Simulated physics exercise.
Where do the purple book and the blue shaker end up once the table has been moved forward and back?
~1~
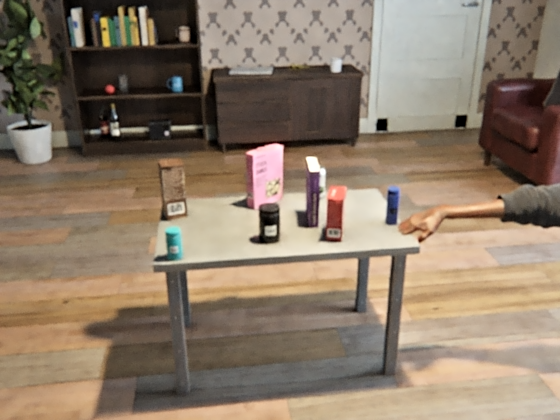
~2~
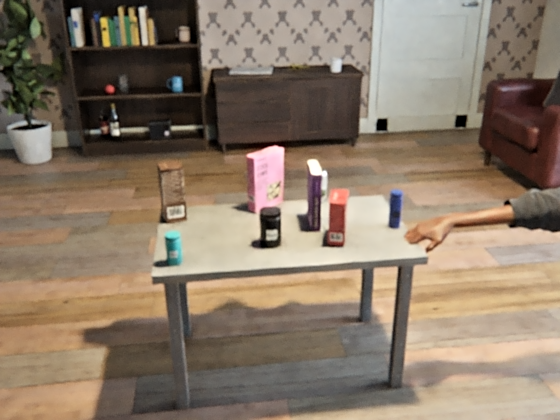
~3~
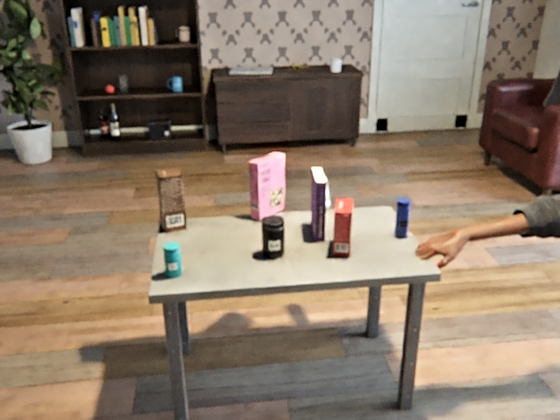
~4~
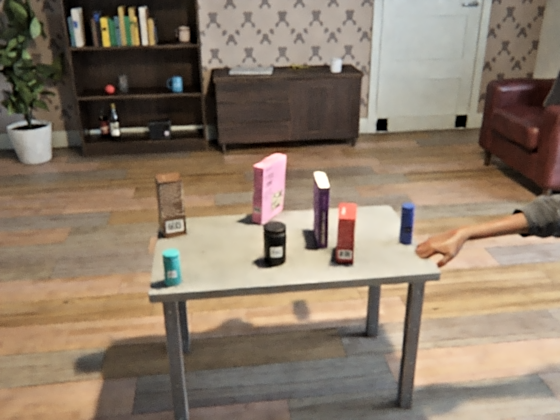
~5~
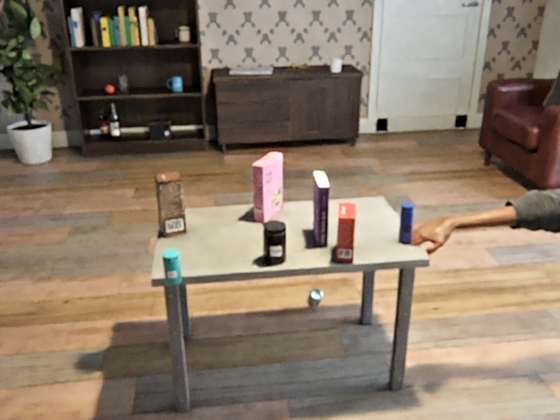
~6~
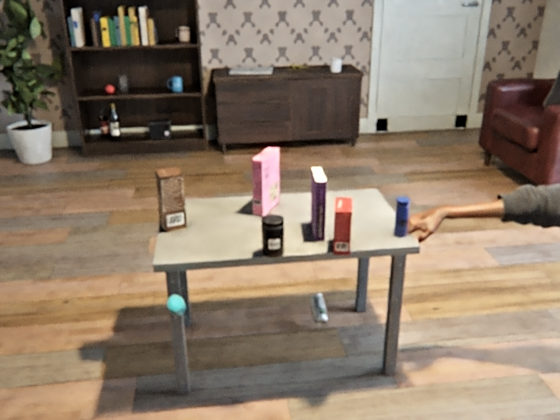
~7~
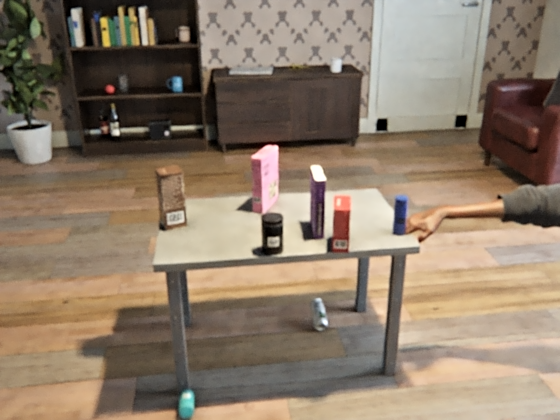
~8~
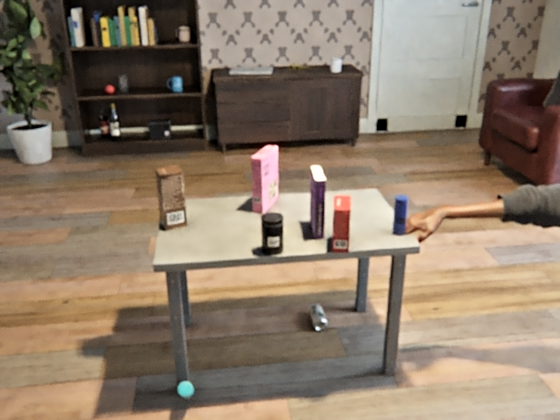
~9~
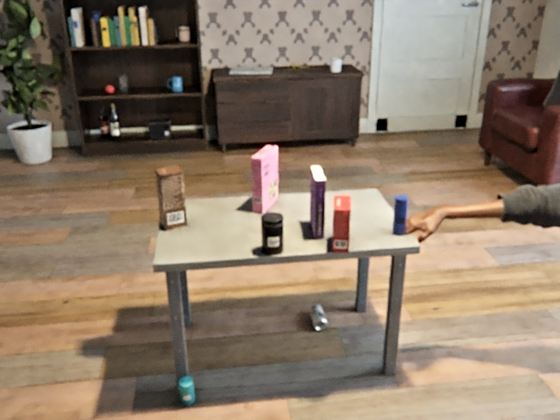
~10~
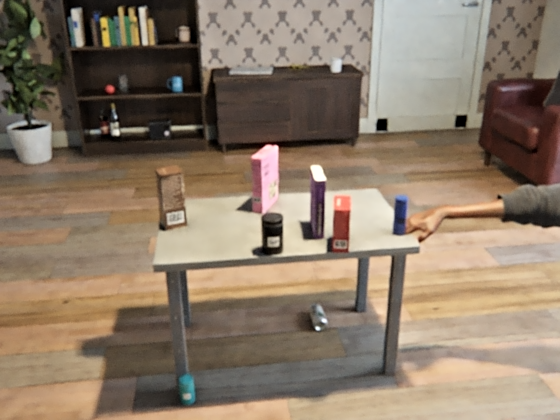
Both the purple book and the blue shaker are still standing on the table at the end.
